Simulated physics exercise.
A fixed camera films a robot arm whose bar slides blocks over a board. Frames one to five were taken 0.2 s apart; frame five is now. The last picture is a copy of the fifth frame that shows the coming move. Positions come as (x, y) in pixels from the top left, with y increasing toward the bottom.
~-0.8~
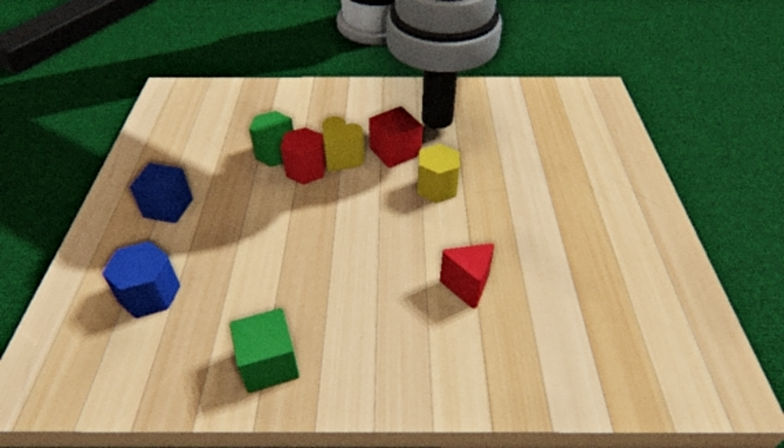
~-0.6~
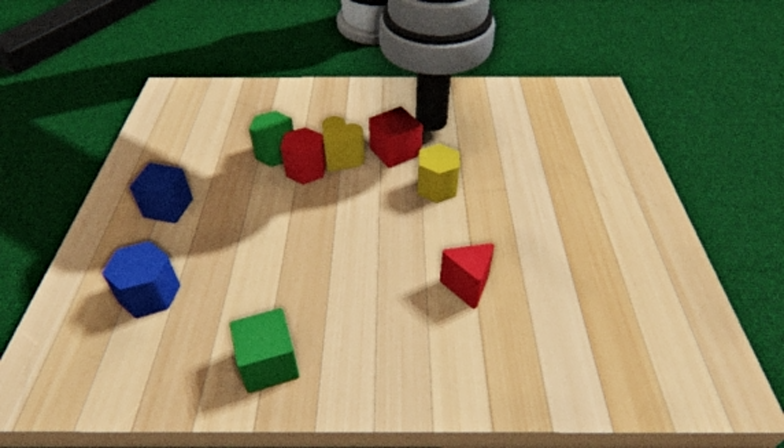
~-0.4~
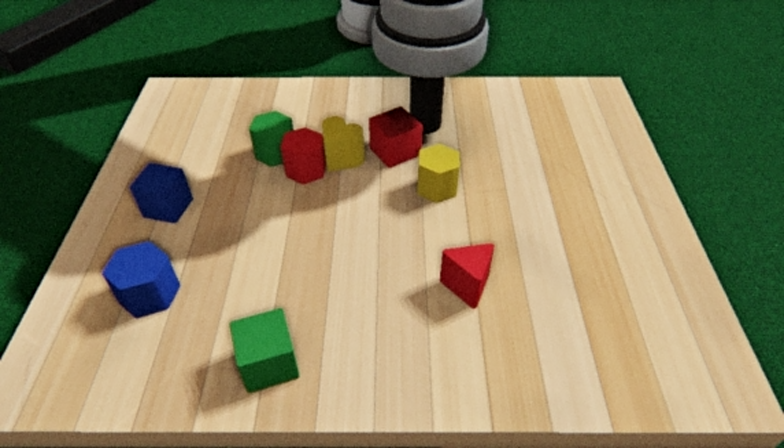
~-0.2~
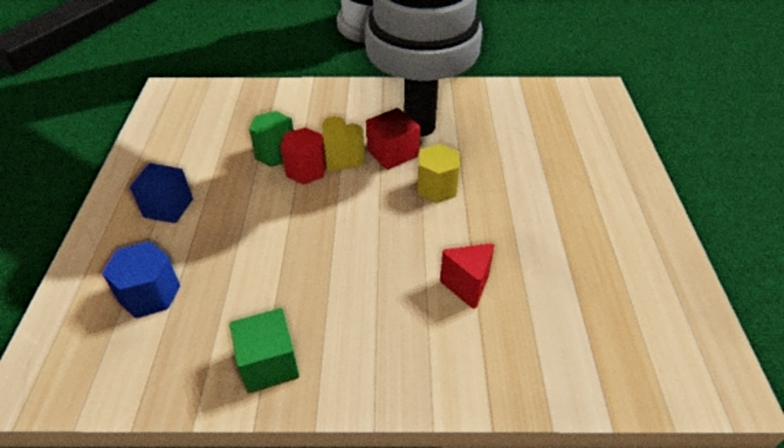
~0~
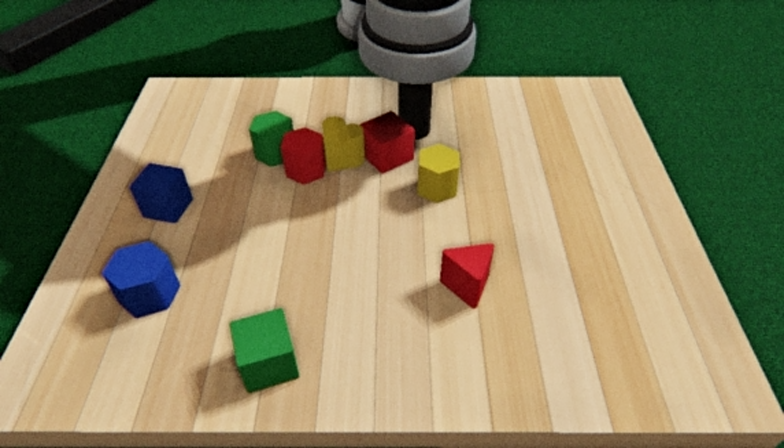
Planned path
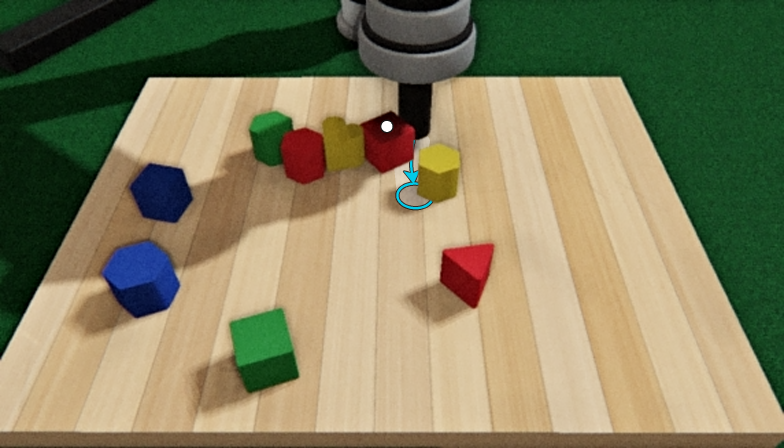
A robot arm moving slowly left and nudging a red block slightly left beside other coloured blocks on a wooden board.
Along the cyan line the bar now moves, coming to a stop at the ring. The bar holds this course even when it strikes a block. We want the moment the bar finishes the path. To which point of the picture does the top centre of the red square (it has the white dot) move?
Just about (372, 142).
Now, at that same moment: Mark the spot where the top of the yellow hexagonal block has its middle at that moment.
Most likely (455, 172).
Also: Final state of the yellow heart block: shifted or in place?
Shifted out of place.
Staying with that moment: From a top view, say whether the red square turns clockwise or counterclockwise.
The block turns clockwise.
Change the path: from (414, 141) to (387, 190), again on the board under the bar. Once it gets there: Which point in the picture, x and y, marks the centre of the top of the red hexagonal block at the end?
I expect it at (270, 148).
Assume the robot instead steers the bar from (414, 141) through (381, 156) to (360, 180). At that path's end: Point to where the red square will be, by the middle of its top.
Roughly at (339, 174).
The drawn path runs from (414, 141) by way of (411, 167) to (415, 196); the dot is on the red square.
What follows on the original path. Halfway along, bar at (412, 157); red hexagonal block at (291, 143); yellow heart block at (329, 132); red square at (372, 142), turned 40° clockwise.
At the end, bar at (416, 185); red hexagonal block at (291, 143); yellow heart block at (329, 132); red square at (372, 142), turned 40° clockwise; yellow hexagonal block at (455, 172), turned 55° anticlockwise.
